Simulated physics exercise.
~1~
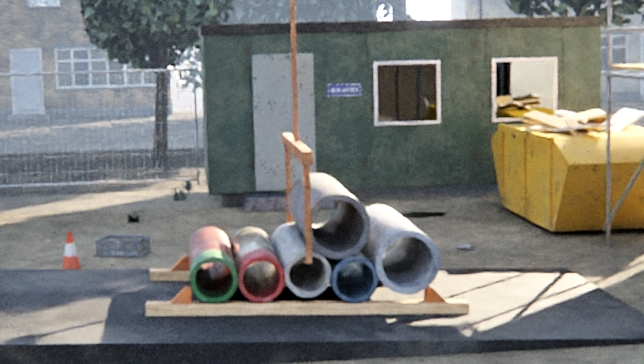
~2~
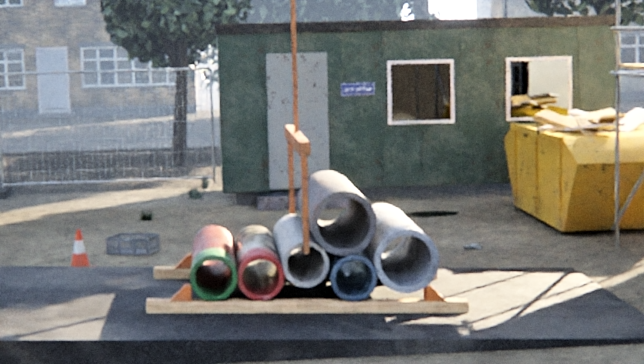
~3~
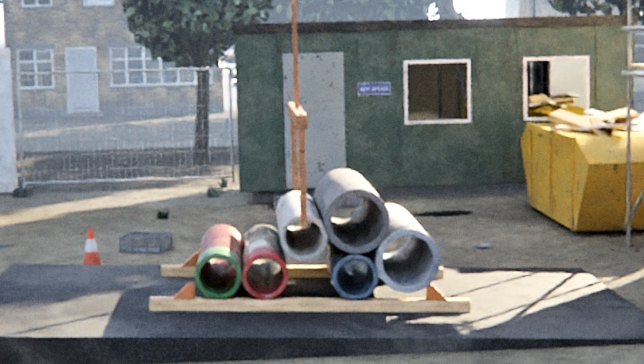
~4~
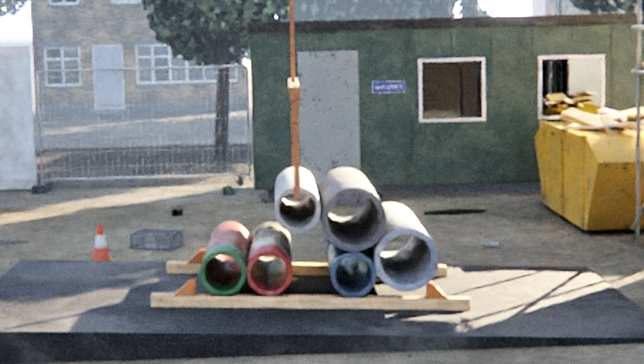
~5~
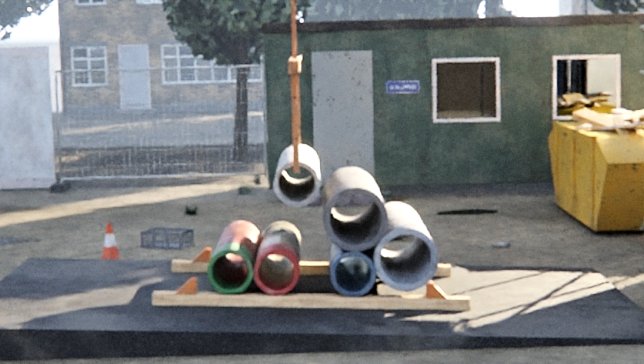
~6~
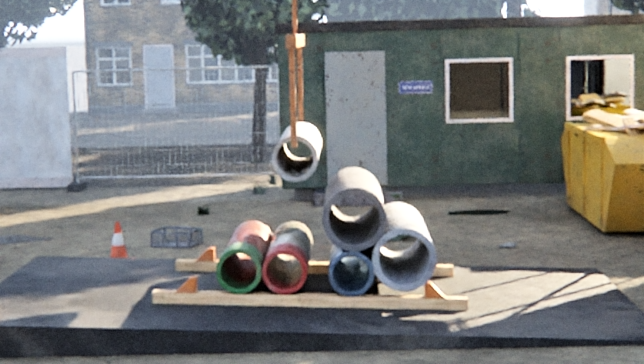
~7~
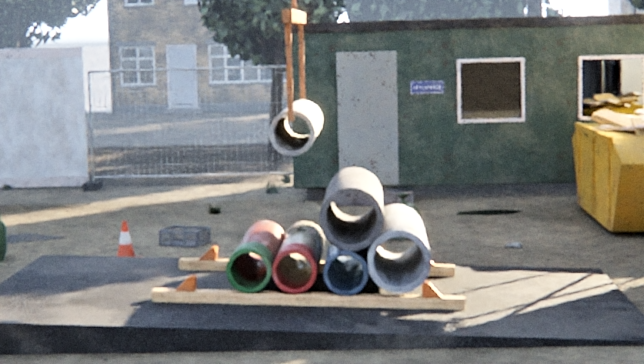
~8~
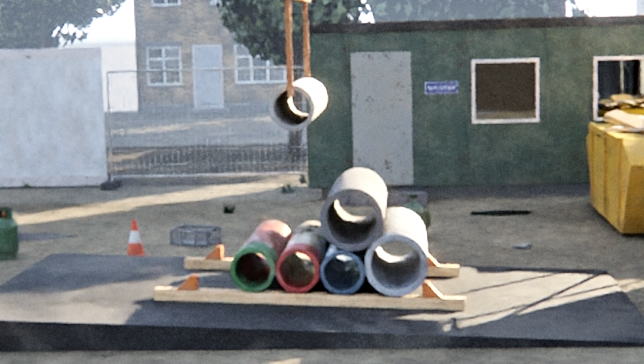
A grey concrete pipe hanging from an orange sling was lifted out of a small stack and rose steadily, while the green-rimmed and red-rimmed pipes rolled right into the gap it left and came to rest beside the blue one.
